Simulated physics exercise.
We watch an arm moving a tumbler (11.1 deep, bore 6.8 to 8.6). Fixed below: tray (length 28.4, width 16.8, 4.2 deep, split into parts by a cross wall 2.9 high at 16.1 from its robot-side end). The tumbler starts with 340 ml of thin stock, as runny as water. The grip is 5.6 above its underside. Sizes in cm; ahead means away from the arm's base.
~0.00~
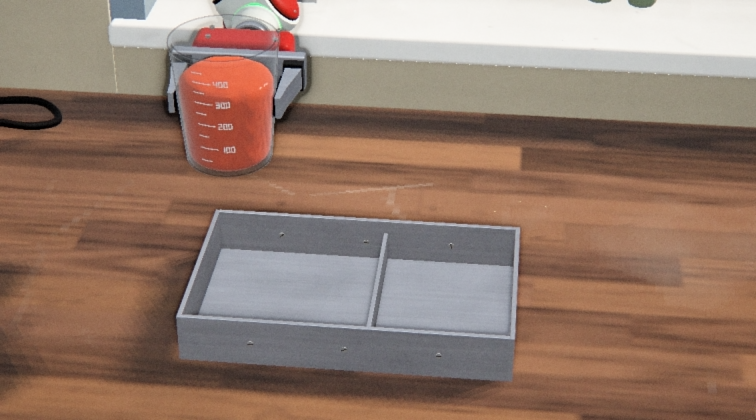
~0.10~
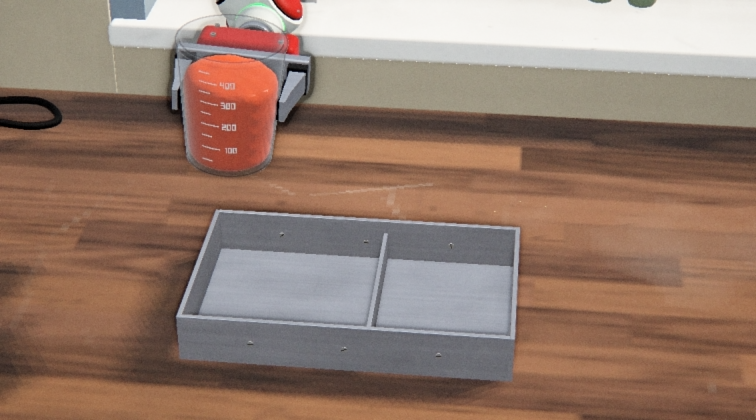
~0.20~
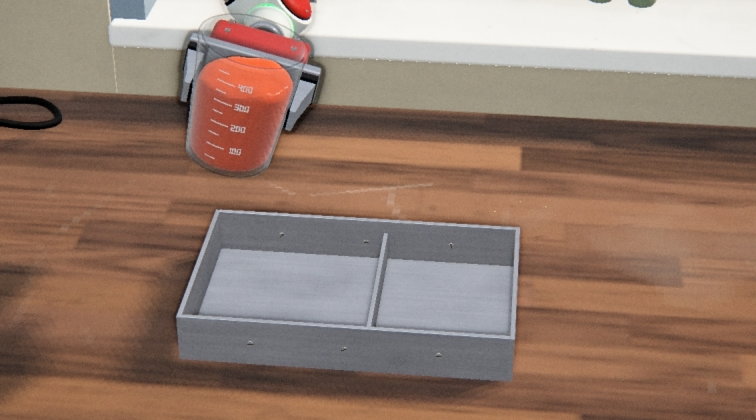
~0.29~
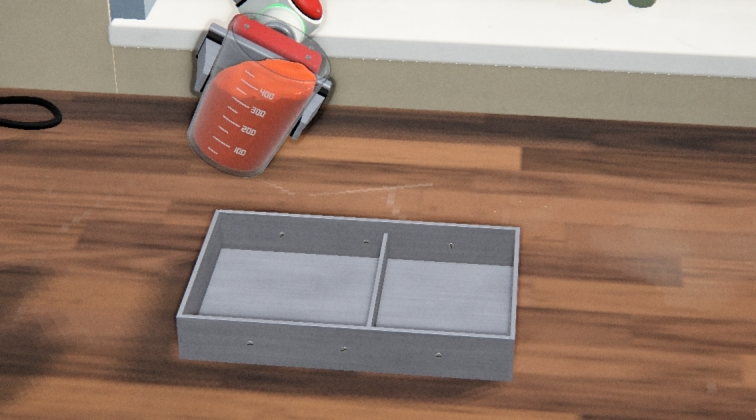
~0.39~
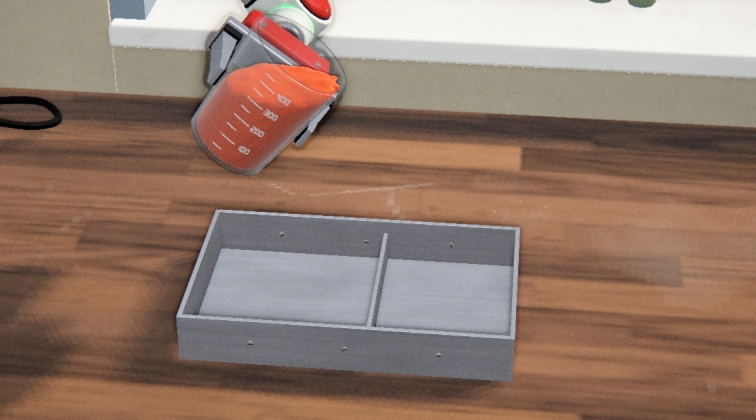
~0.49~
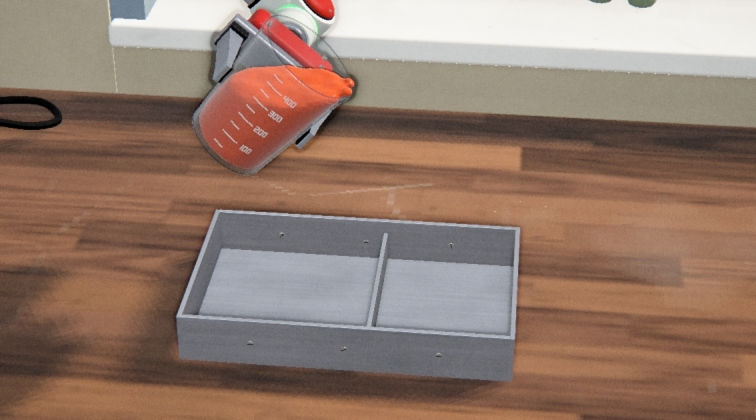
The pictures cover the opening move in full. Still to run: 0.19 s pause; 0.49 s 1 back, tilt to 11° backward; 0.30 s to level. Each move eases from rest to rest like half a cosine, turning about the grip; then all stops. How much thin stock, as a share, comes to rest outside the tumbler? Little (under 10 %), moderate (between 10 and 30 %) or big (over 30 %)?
Outside the tumbler the share is little, under 10 %.
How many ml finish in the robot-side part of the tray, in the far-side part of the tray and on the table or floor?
Roughly 0, 0, 0 ml.
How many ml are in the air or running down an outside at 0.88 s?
Some 0 ml.
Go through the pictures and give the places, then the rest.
The first picture shows tumbler middle at (227, 100), level; upper third of the thin stock around (226, 85), from x 180 to 270, top at y 60; 340 ml in the tumbler.
The second picture shows tumbler middle at (231, 100), tilted 4° forward; upper third of the thin stock around (228, 85), from x 185 to 275, top at y 60.
The third picture shows tumbler middle at (240, 100), tilted 14° forward; upper third of the thin stock around (242, 86), from x 190 to 290, top at y 60.
The fourth picture shows tumbler middle at (252, 101), tilted 27° forward; upper third of the thin stock around (263, 88), from x 195 to 315, top at y 60.
The fifth picture shows tumbler middle at (262, 101), tilted 37° forward; upper third of the thin stock around (275, 90), from x 200 to 335, top at y 65.
The sixth picture shows tumbler middle at (266, 102), tilted 41° forward; upper third of the thin stock around (280, 91), from x 200 to 350, top at y 65; 340 ml in the tumbler.
After 0.88 s, tilted 22° forward, liquid up to 24 above the table; 335 ml in the tumbler.
After 1.27 s, tilted 8° backward, liquid up to 24 above the table; 335 ml in the tumbler.
After 1.67 s, level, liquid up to 24 above the table; 335 ml in the tumbler.
After 2.47 s, level, liquid up to 24 above the table; 335 ml in the tumbler.
At rest, 335 ml in the tumbler. That is 0 % outside the tumbler.
